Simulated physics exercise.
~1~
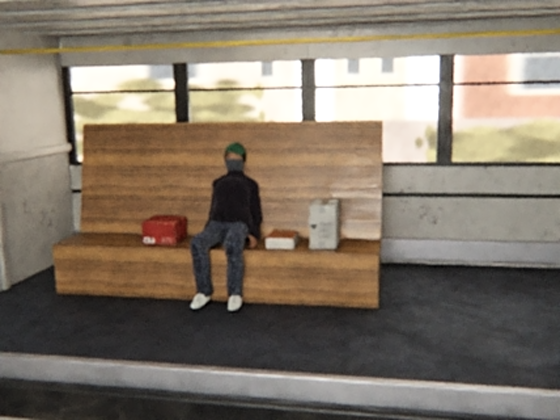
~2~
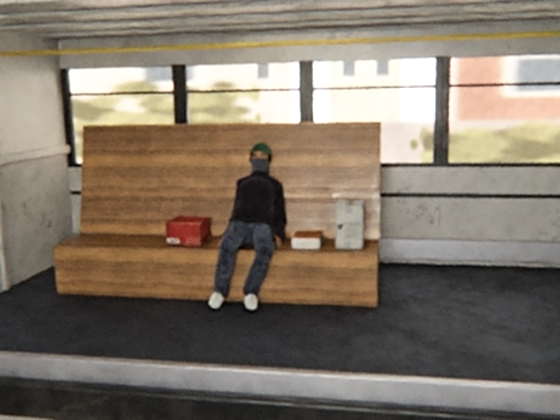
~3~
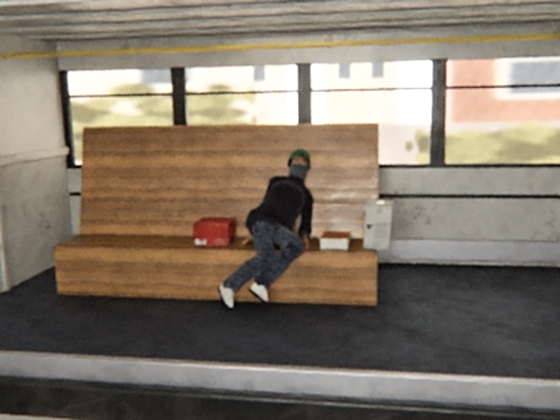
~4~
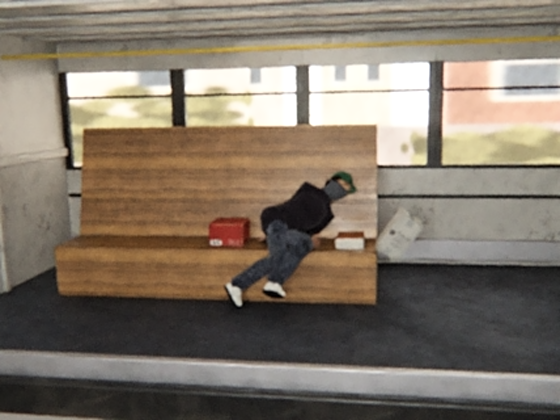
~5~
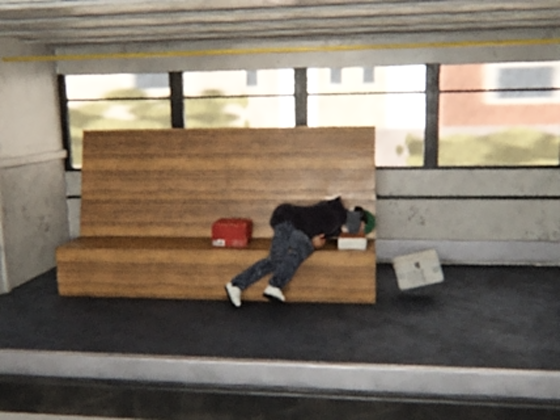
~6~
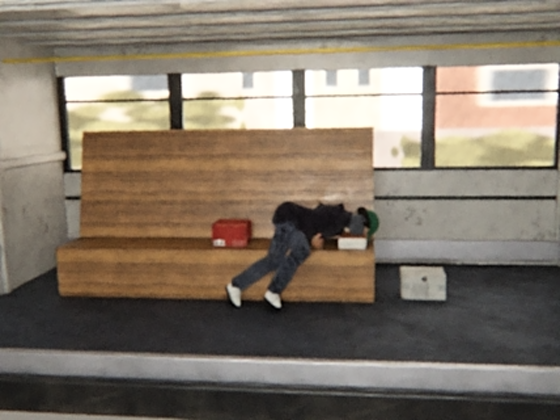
A seated figure slides right and slumps sideways on a bench as a pale box tumbles off.
